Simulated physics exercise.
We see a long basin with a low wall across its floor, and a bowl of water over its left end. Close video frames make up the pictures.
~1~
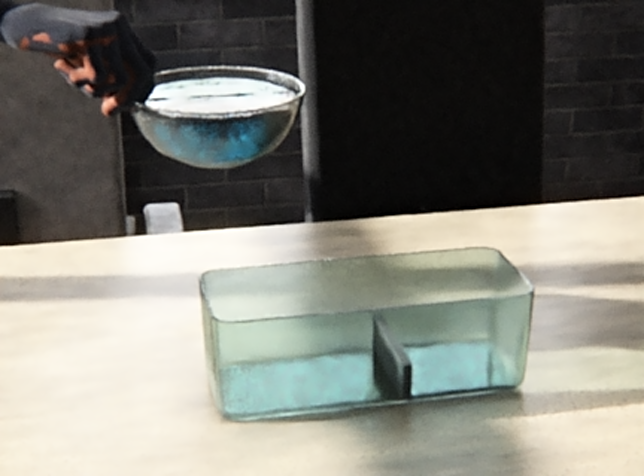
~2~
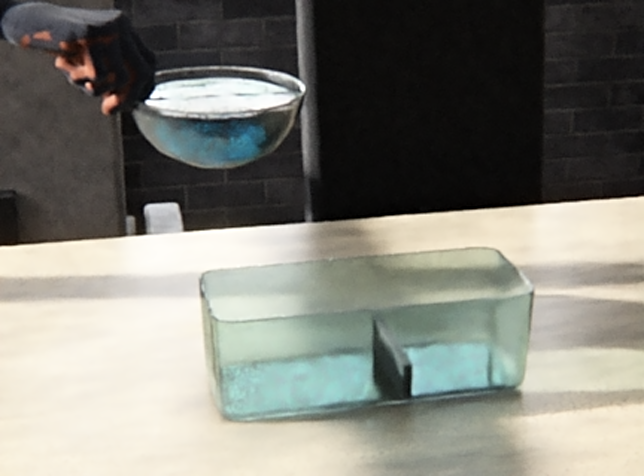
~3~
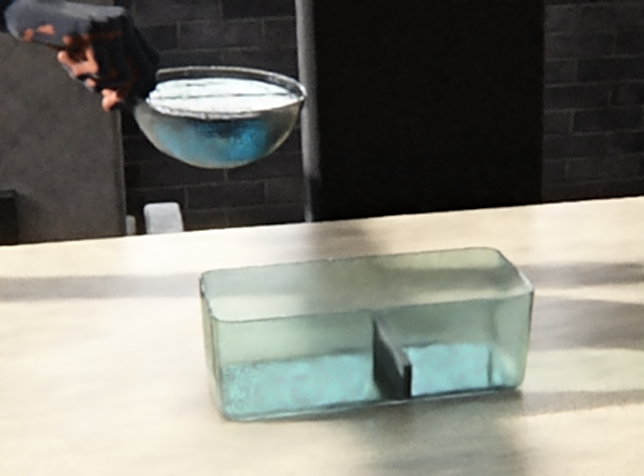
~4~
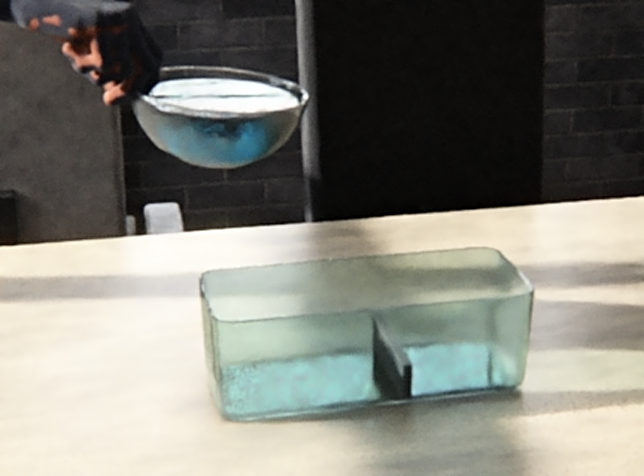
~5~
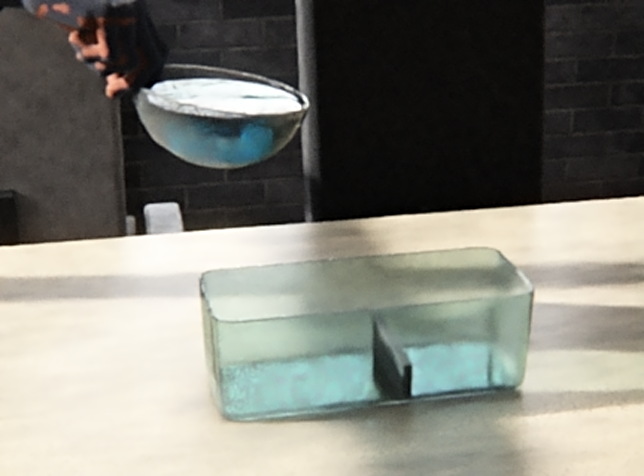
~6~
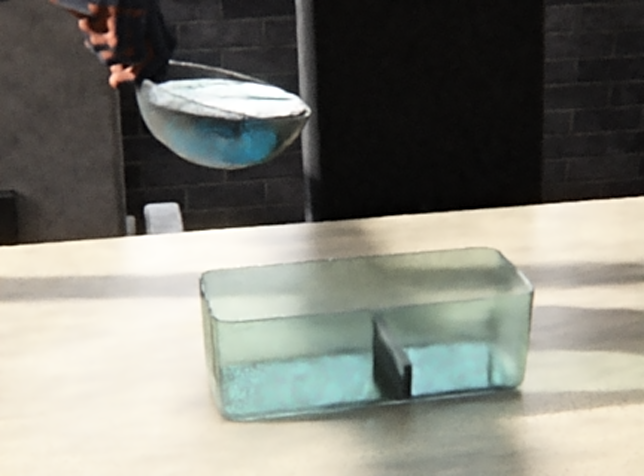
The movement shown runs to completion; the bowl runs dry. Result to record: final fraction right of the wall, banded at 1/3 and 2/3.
Fraction right of wall: Under 1/3.
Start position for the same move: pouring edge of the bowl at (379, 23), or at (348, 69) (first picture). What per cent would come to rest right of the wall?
It would come to near 65 per cent, and then near 50 per cent.
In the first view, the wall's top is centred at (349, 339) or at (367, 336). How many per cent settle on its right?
Roughly 60 % and then 45 %.
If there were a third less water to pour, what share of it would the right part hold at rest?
I'd reckon close to 10 %.
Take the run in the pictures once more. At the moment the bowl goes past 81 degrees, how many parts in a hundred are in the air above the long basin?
It's about 60 per cent.
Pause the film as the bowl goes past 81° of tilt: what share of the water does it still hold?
Still holding around 20 %, give or take.
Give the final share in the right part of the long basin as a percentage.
I'd estimate around 25 per cent.
A moment on, the tilt is 81° and 18 per cent is still to pour, 17 is left of the wall and 6 right of it.
Next, the tilt is 114° and 0 per cent is still to pour, 68 is left of the wall and 19 right of it.
Then the tilt is 116° and 0 per cent is still to pour, 66 is left of the wall and 22 right of it.
Later the tilt is 116° and 0 per cent is still to pour, 66 is left of the wall and 23 right of it.
Finally, 66 per cent lies left of the wall, 23 right of it and 12 outside.
